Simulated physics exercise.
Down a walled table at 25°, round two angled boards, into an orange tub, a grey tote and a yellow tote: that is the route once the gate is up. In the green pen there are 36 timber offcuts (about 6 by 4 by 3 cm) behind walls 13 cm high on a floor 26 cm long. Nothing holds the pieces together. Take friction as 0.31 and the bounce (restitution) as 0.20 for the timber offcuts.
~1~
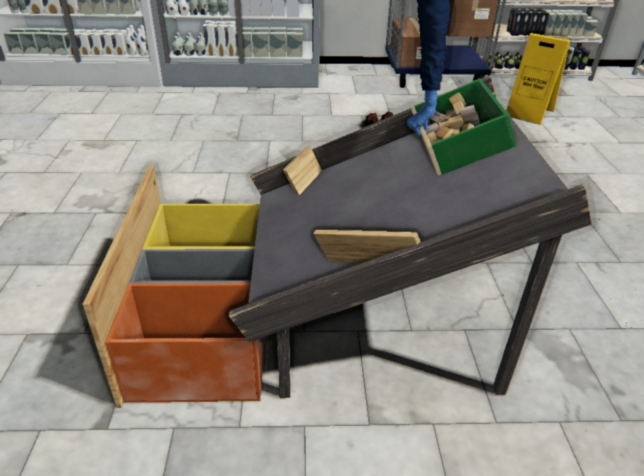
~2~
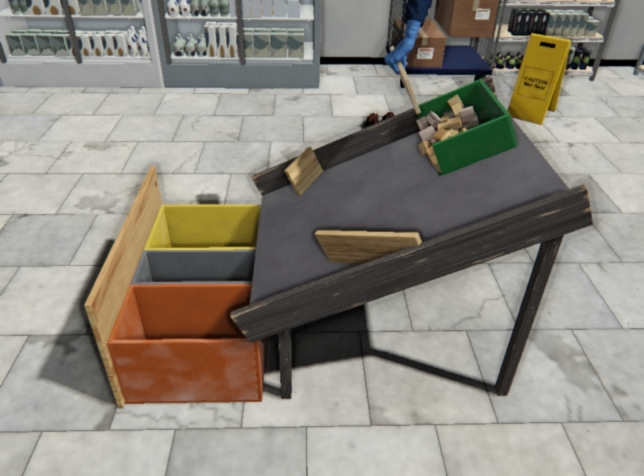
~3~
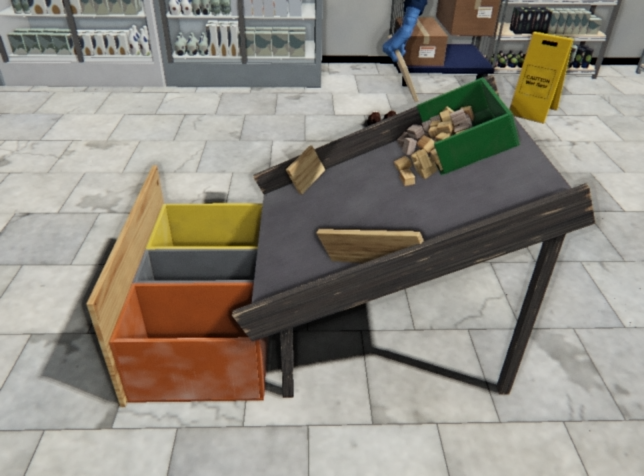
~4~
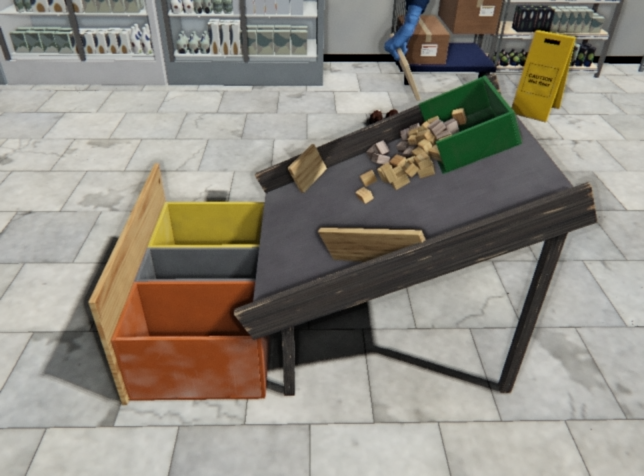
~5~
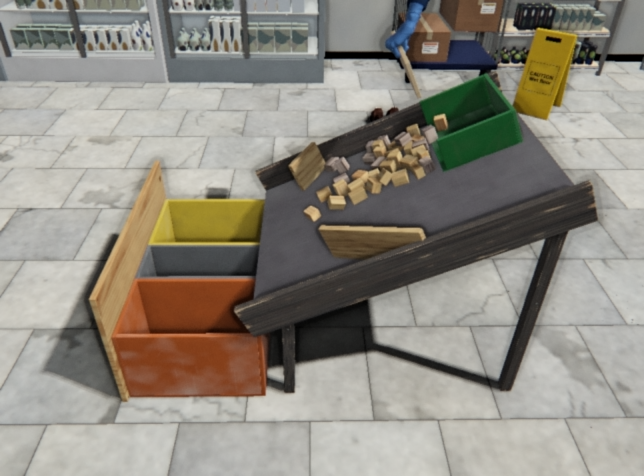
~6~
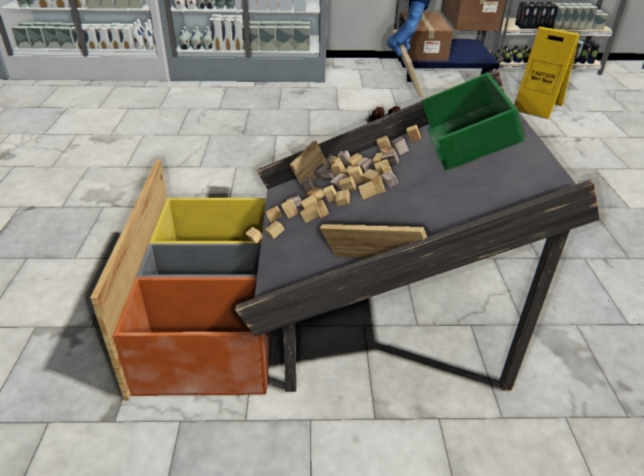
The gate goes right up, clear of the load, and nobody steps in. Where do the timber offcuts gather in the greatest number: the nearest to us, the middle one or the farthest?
It is the yellow tote, the farthest one.
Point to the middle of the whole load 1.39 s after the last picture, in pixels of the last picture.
At about (193, 285).
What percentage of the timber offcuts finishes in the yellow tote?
Near 60 in a hundred.
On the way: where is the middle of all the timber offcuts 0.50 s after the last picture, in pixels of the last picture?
Near (242, 230).
Then, 0.22 s after the last picture, 3 in the grey tote, 4 in the yellow tote, 25 on the slope and 4 in the air.
Then, 0.50 s after the last picture, 7 in the grey tote, 10 in the yellow tote, 13 on the slope and 6 in the air.
Then, 0.89 s after the last picture, 12 in the grey tote, 18 in the yellow tote and 6 on the slope.
When it is over (1.39 s after the last picture), 12 in the grey tote, 21 in the yellow tote and 3 on the slope.
